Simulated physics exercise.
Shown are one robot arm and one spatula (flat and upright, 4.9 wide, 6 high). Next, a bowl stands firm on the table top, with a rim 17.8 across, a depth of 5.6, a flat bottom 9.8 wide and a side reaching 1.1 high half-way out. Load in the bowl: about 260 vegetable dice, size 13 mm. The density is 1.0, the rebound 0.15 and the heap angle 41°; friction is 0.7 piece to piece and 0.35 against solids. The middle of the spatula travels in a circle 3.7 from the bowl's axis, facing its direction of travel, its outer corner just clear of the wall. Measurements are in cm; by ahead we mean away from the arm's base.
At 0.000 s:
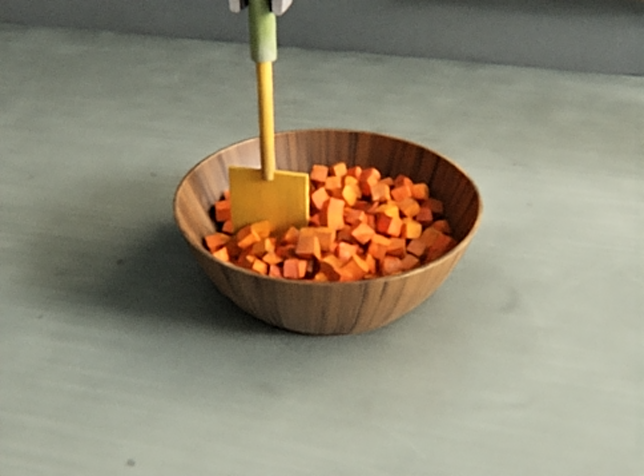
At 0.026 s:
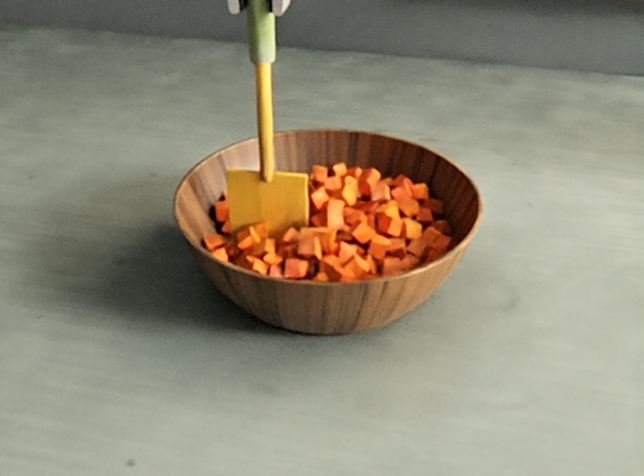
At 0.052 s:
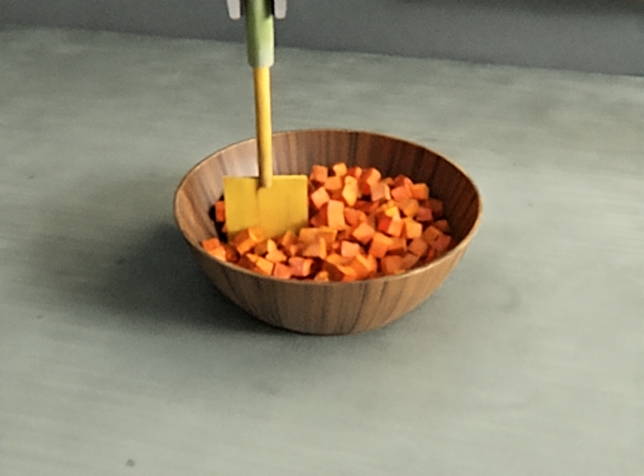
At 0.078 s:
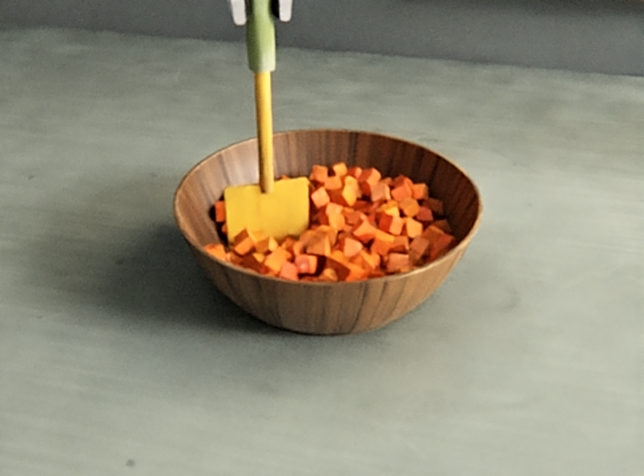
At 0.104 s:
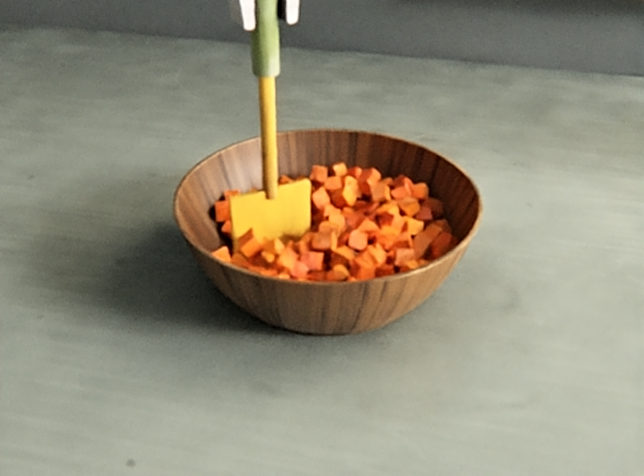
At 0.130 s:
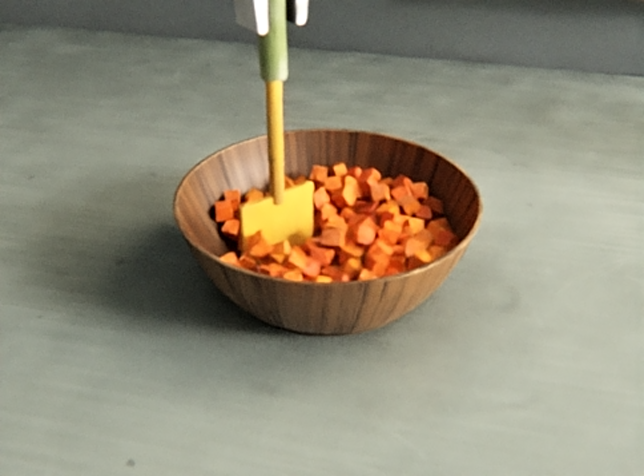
On a grey-green tabletop, a robot arm slowly pushing a yellow spatula through orange vegetable dice in a still wooden bowl.
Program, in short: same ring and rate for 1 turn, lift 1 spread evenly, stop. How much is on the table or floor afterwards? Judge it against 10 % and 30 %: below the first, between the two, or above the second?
Between 10 and 30 %.
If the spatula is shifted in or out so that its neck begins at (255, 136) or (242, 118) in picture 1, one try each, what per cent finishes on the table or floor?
Close to 25 and 20 in a hundred.
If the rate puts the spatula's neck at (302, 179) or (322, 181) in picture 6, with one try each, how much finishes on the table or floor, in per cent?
Around 35 and 45 per cent respectively.
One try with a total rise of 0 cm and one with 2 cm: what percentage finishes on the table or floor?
Try one: Around 20 %; try two: Around 20 %.
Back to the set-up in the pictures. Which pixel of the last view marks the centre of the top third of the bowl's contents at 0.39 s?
Around pixel (418, 172).
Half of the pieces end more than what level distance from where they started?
I'd put it at roughly 11 centimetres.
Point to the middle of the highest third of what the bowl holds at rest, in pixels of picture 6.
The centre sits around (261, 251) in the last picture.
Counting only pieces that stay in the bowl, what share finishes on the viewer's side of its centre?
Roughly 75 per cent.
By 0.39 s, 171° round, highest piece 8 above the table; 243 in the bowl, 14 on the table or floor, 8 in flight or on the tool.
By 0.64 s, 291° round, highest piece 8 above the table; 215 in the bowl, 41 on the table or floor, 9 in flight or on the tool.
By 0.97 s, 0° round, highest piece 6 above the table; 205 in the bowl, 60 on the table or floor.
By 1.67 s, 0° round, highest piece 6 above the table; 205 in the bowl, 60 on the table or floor.
Final count, 205 in the bowl, 60 on the table or floor. That is 23 % on the table or floor.
